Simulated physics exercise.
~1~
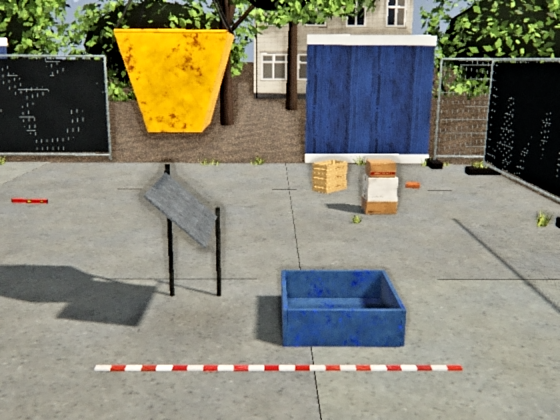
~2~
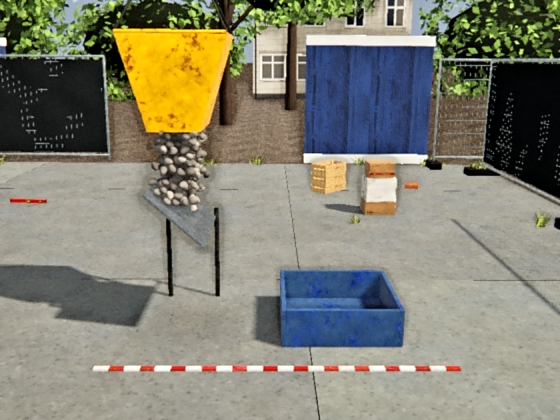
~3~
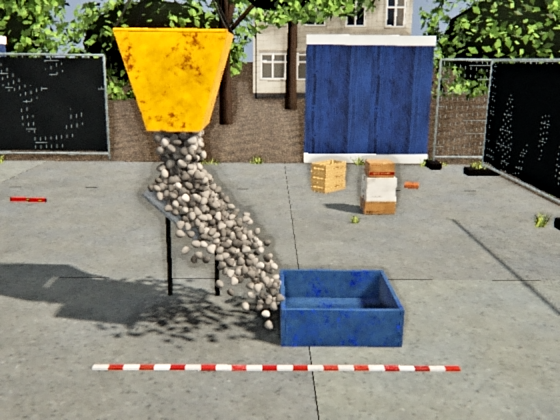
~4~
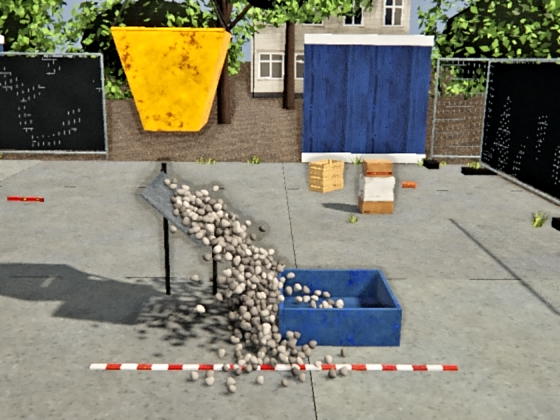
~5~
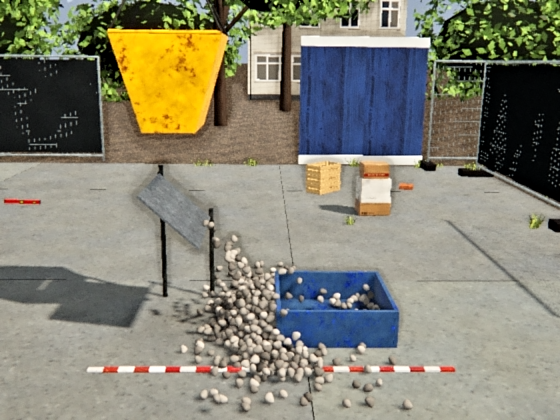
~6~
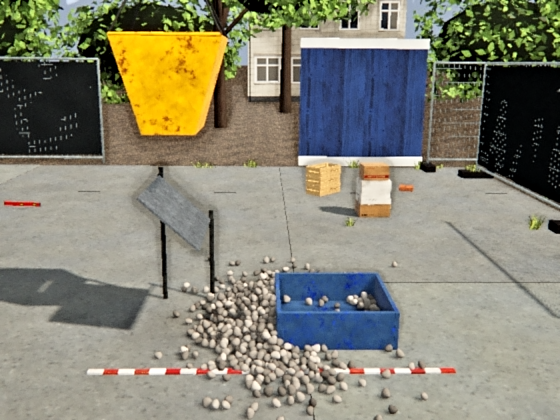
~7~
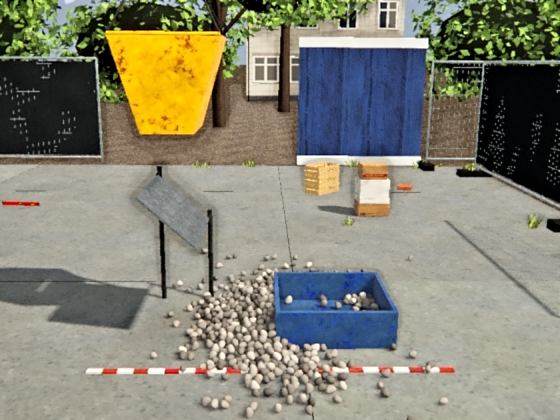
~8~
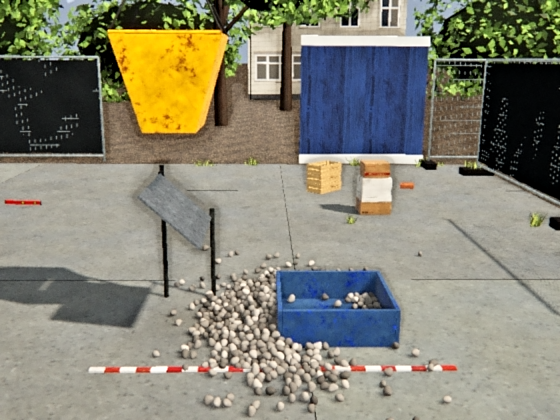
At first, a yellow skip hangs above a tilted steel slide on black posts, with an empty blue bin standing on the concrete to the right. Round, pale stones then pour from the bottom of the skip onto the slide. They stream down to the right and drop off its lower end, mostly landing short of the bin. A heap builds against the bin's left side and spreads forward over a red-and-white staff, while some stones tumble inside. Finally the stones lie still, most in the heap outside, with only a few in the bin and some scattered beyond it.
